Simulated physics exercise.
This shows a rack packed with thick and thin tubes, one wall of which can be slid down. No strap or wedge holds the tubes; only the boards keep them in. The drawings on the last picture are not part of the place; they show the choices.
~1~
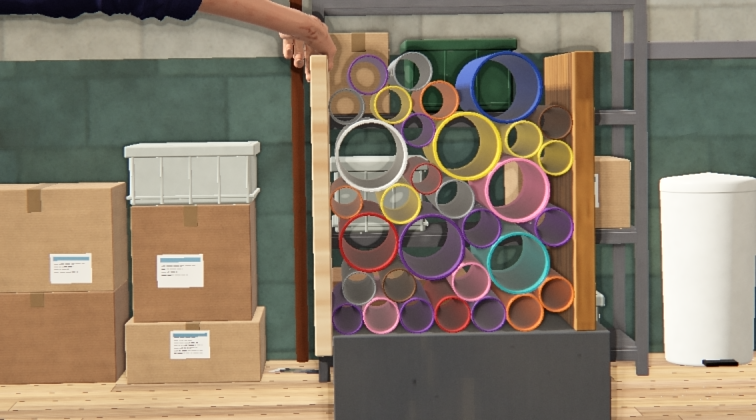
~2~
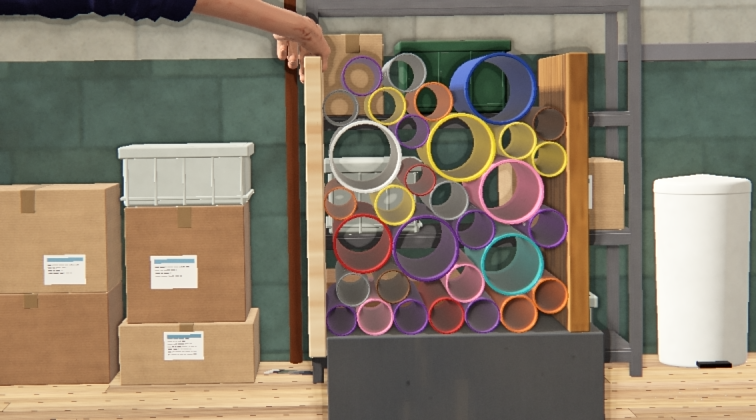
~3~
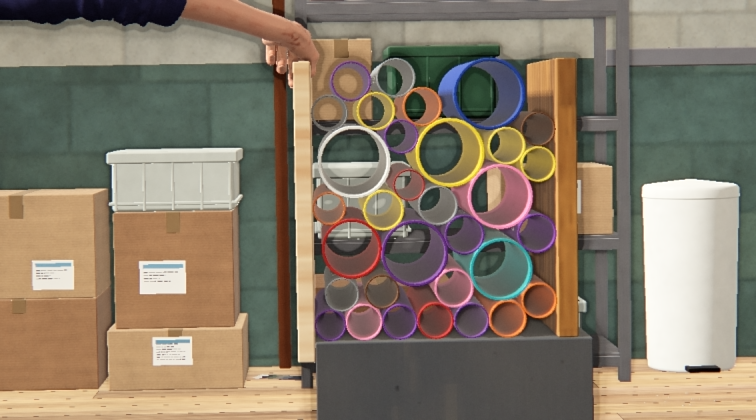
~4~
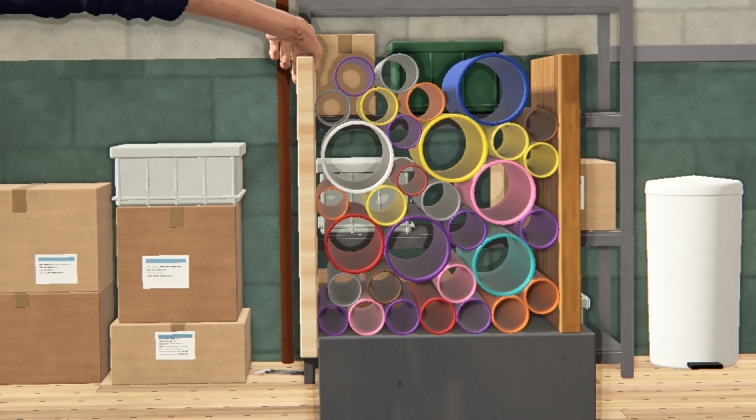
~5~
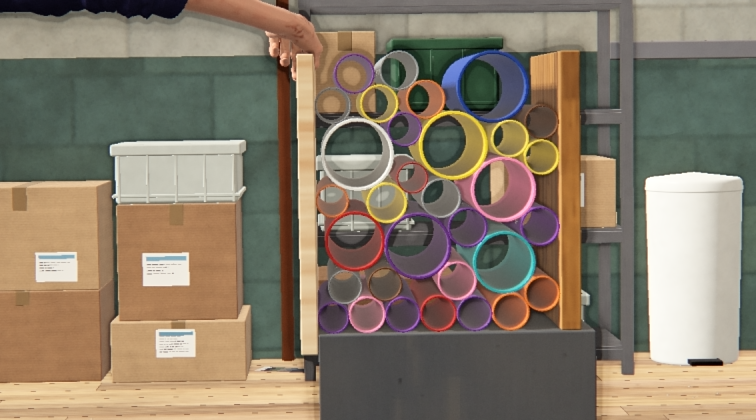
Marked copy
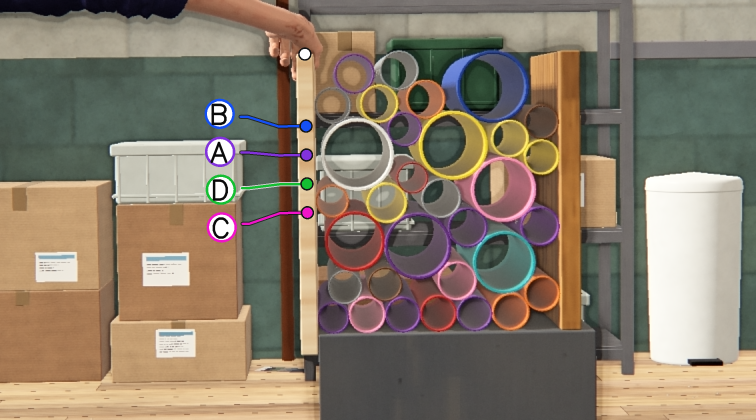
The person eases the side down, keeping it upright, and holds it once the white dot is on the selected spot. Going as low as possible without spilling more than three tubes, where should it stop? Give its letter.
The last mark within the limit is C.
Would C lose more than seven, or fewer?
Fewer than seven.
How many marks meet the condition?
The number is four.
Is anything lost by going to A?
At A: Yes.
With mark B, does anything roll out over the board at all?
At B: No.
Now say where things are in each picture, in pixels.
A grey tube (360, 288); an orange tube (347, 202); a red tube (427, 179), in the first frame.
A red tube (421, 180); a yellow tube (387, 106), in the second frame.
A grey tube (395, 78); side board (305, 204), in the third frame.
A purple tube (333, 321); an orange tube (510, 314), in the fourth frame.
A grey tube (345, 287); an orange tube (333, 201); a red tube (413, 178), in the fifth frame.
On the marked copy, A at (307, 155); B at (306, 126); C at (308, 213); D at (307, 184); the white dot at (305, 54).
Following C. Soon after the start, top of the board (314, 124).
Later, top of the board (316, 203).
In the end, top of the board (316, 212), two out over the board.
As for the rest, A two out over the board; B none out over the board; D two out over the board.
